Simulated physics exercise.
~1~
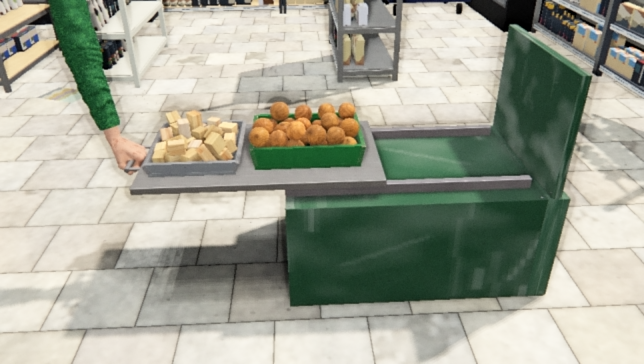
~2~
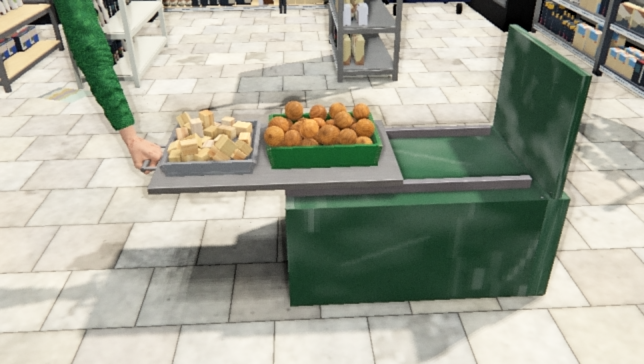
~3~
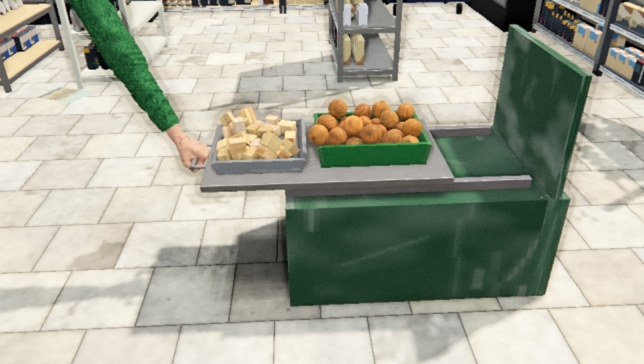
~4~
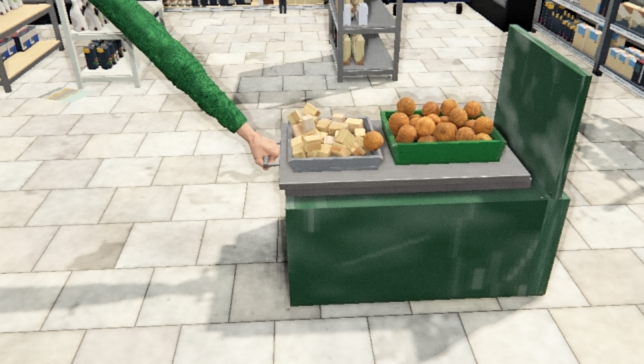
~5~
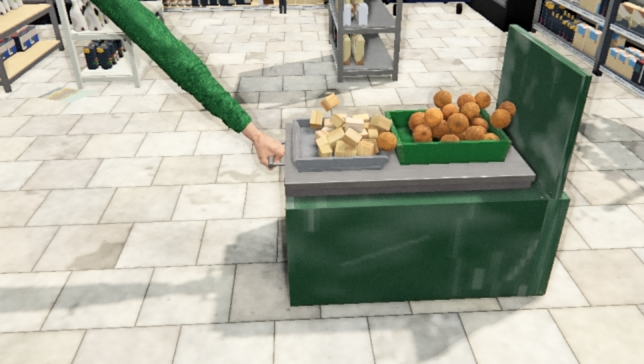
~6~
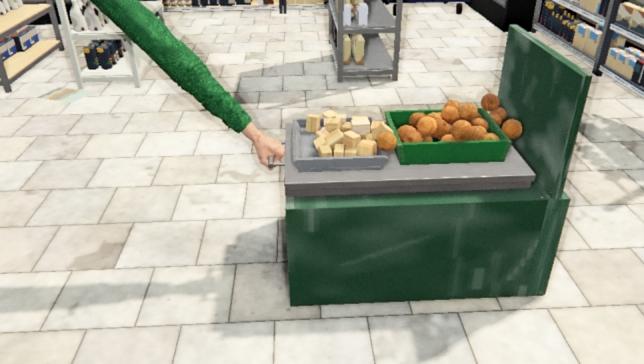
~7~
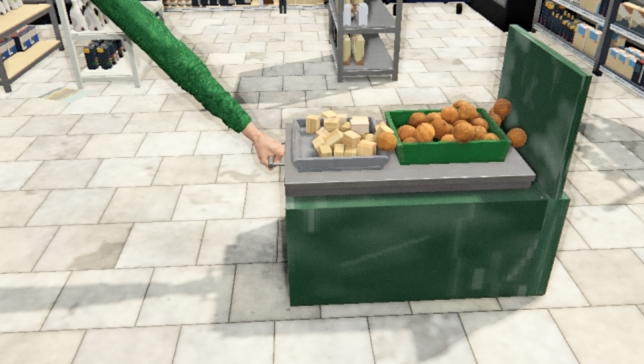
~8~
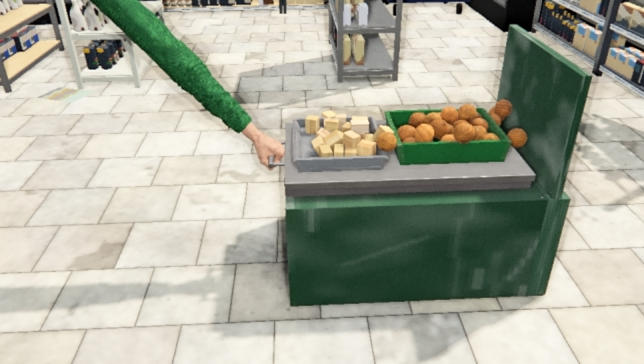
A green-sleeved arm pushed a sliding grey shelf, carrying a grey tray of pale blocks and a green tray of orange-brown balls, right over a green base until it stopped abruptly, and some of the load tumbled out, mostly balls beside the back panel.
